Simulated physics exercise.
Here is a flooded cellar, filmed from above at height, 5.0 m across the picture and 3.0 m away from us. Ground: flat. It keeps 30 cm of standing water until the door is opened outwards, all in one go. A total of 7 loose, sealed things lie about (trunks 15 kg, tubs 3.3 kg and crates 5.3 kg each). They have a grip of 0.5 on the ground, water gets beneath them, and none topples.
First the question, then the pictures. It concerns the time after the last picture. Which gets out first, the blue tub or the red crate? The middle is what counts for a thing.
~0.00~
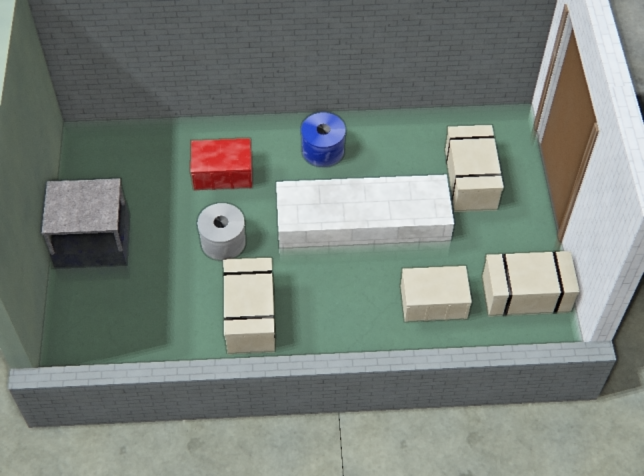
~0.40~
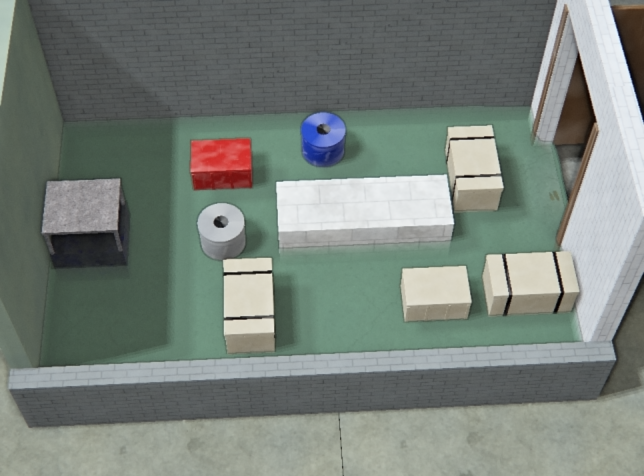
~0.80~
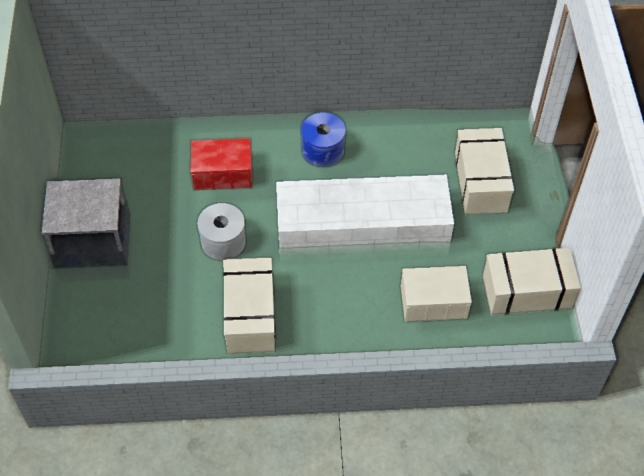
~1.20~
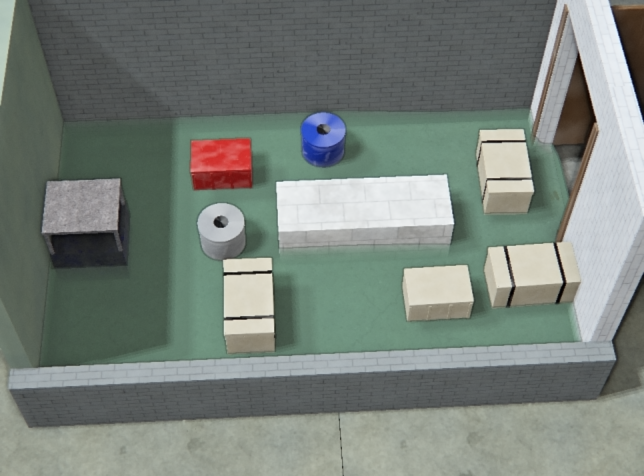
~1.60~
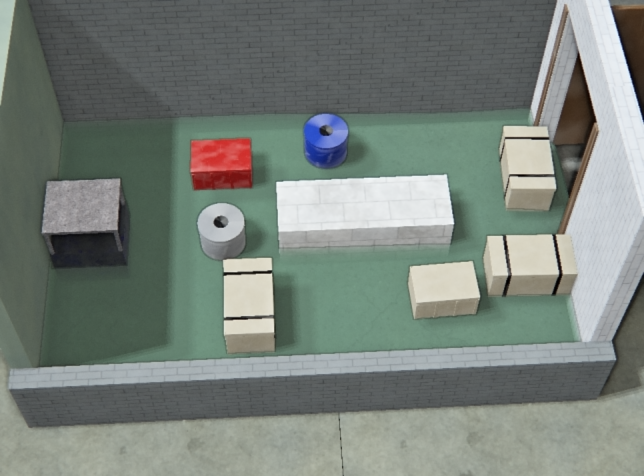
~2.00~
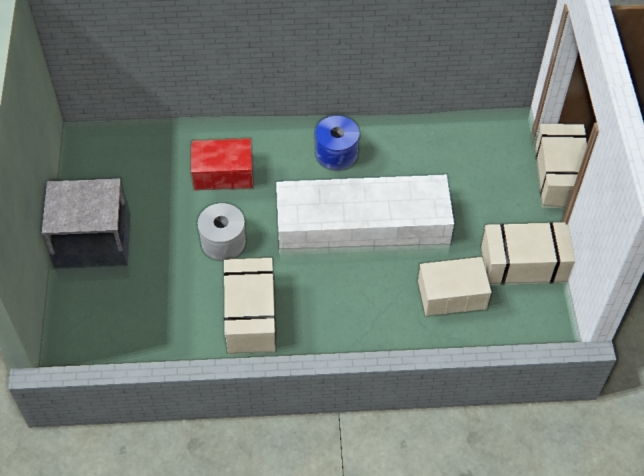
The blue one.
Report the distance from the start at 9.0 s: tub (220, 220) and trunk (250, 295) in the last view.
Going in order, that's 40 cm then 140 cm.
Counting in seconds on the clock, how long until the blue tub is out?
Roughly 6.5 s, I'd say.
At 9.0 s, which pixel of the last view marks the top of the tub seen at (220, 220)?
The top is close to pixel (240, 195).
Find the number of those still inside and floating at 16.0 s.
Of them, 1.
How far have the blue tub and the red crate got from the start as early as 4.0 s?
Shifts: Around 100 and 80 cm.
After 4.0 s the blue tub is near (428, 130), 1.1 m from its start, afloat; the red crate is near (291, 144), 0.7 m from its start, afloat; 2 of 7 are out; 5 afloat.
After 9.0 s the blue tub has gone out (at 6.3 s); the red crate is near (453, 147), 2.4 m from its start, afloat; 4 of 7 are out; 3 afloat.
After 16.0 s the blue tub has gone out (at 6.3 s); the red crate has gone out (at 11.3 s); 6 of 7 are out; 1 afloat.
After 20.0 s the blue tub has gone out (at 6.3 s); the red crate has gone out (at 11.3 s); 6 of 7 are out; 1 afloat.
